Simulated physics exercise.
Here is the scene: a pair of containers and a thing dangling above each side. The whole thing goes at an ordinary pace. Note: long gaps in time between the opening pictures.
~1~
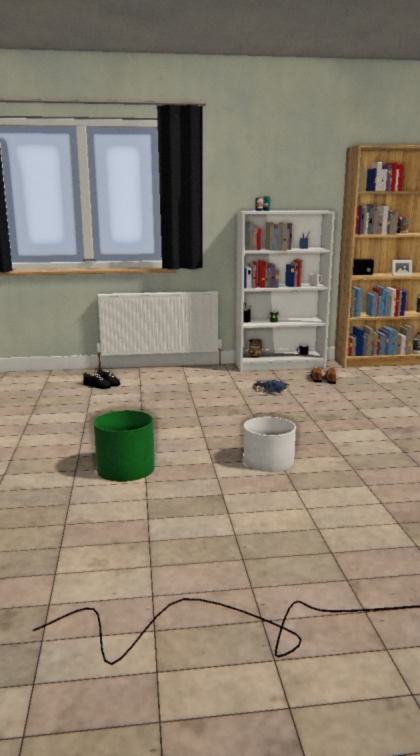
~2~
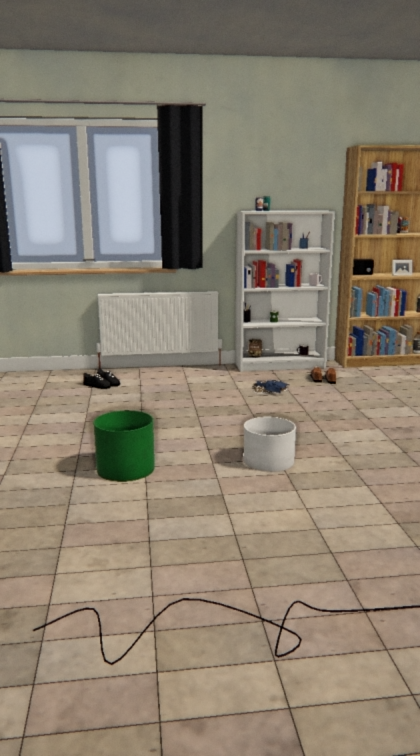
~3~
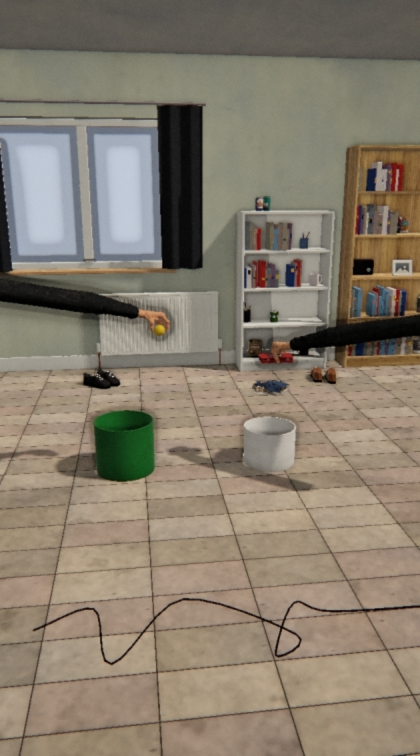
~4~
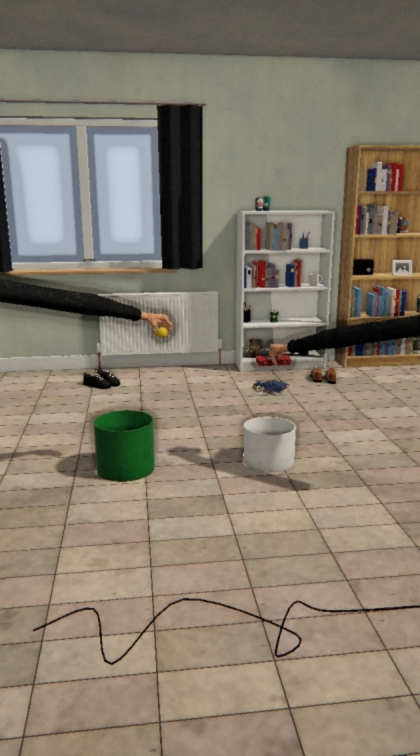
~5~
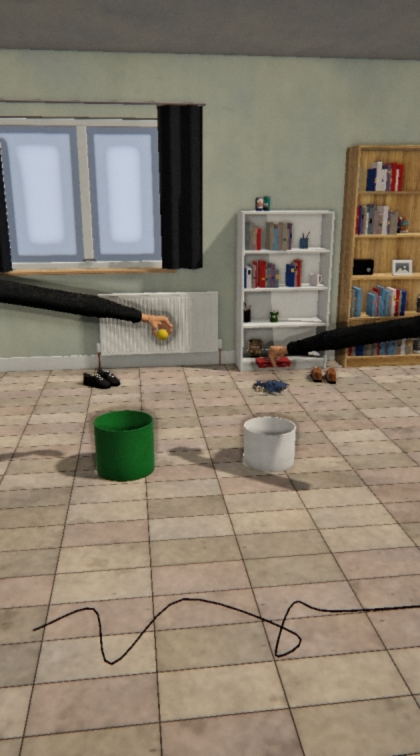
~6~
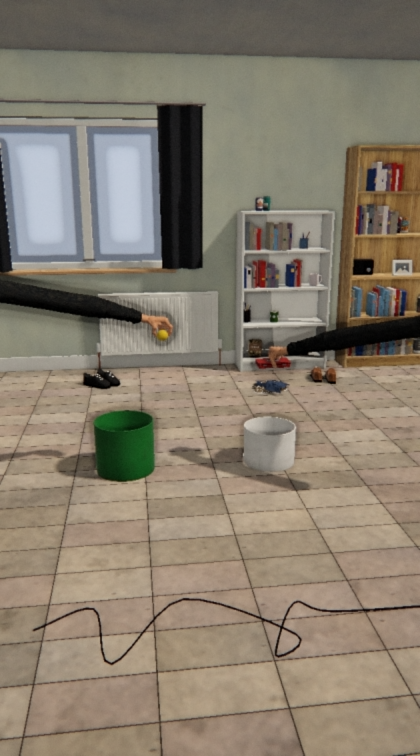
To begin with, a green bucket and a white bin stand on a tiled floor, with a black cable lying in front. Two arms then reach in, the left hand holding a lemon and the right a red case, and they stay almost still, the case sinking very slightly.
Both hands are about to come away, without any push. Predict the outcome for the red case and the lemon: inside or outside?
One by one: Red case: On target. Lemon: Off target.
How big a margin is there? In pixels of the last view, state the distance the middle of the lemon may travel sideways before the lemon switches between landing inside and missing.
Move it 12 pixels left.
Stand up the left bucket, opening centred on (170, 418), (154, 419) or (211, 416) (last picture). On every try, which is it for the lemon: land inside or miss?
Okay, so it makes it in, then it makes it in, and then it stays out.
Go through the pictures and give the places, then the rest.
The first frame shows left bucket (125, 445).
The second frame shows right bin (269, 443).
The third frame shows still on the way; red case (276, 358); left bucket (125, 445).
The fourth frame shows still on the way; lemon (162, 333); right bin (269, 443).
The fifth frame shows still on the way; red case (273, 363); left bucket (125, 445).
The sixth frame shows in place, still held; red case (273, 363); lemon (162, 336); right bin (269, 443).
Then, 0.30 s after the last picture, red case falling near (271, 418); lemon falling near (164, 393).
At rest, the red case drops into the container, near (270, 457); the lemon ends up outside, near (166, 462).
